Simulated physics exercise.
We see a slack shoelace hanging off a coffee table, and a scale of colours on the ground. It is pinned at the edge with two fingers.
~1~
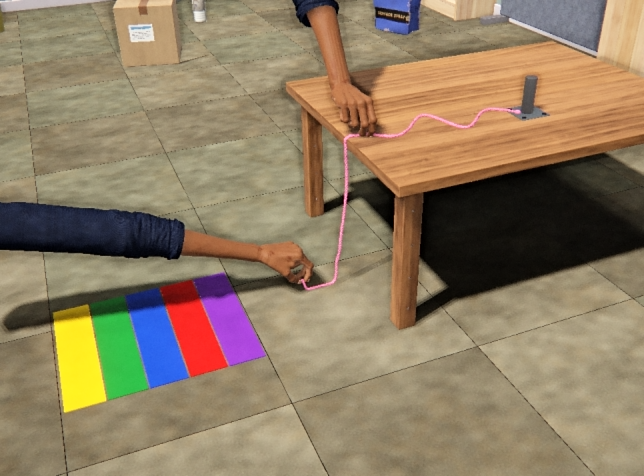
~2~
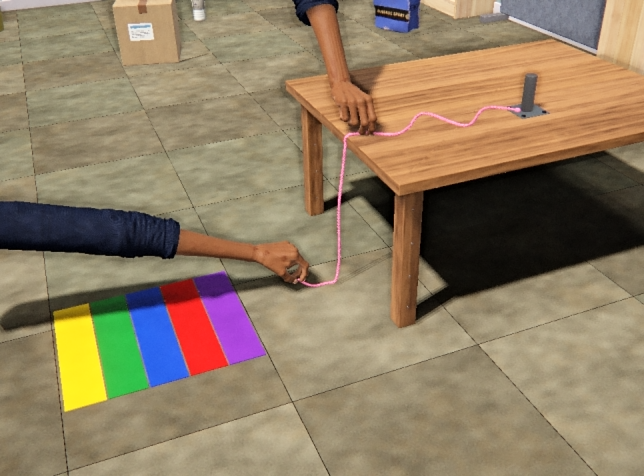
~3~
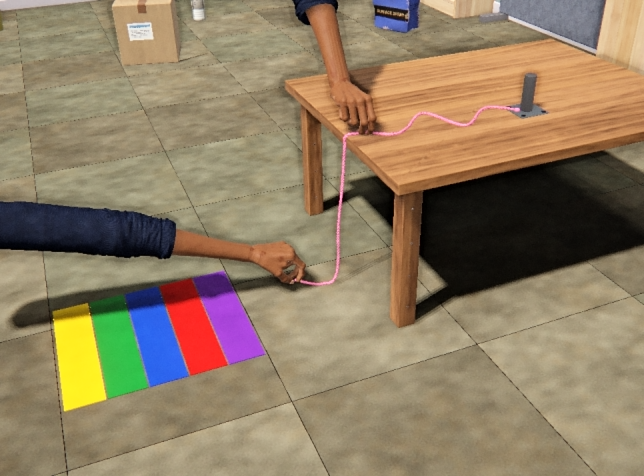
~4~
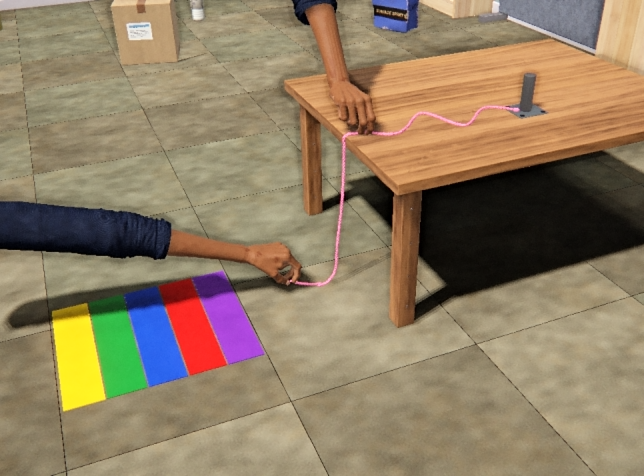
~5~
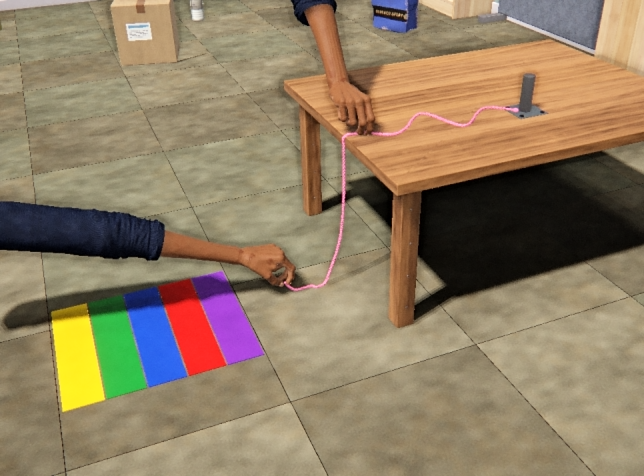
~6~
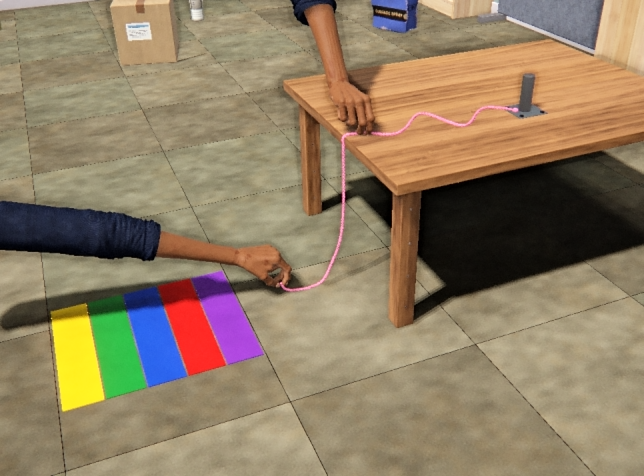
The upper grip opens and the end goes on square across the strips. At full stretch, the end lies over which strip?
Over the green strip.
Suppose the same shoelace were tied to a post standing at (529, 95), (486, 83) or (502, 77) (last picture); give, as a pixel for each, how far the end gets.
(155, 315), (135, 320) and (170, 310), roughly.
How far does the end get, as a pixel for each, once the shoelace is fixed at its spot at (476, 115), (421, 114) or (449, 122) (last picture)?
It ends up near (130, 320) the first time, (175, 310) the second and (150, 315) the third.
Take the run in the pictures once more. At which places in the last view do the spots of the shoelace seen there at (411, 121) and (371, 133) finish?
First point (367, 134), second point (314, 167).
Soon after, end near (171, 311); over red.
Then, end near (134, 320); over blue.
At full stretch, end near (113, 325); over green. The end stops over the green strip.
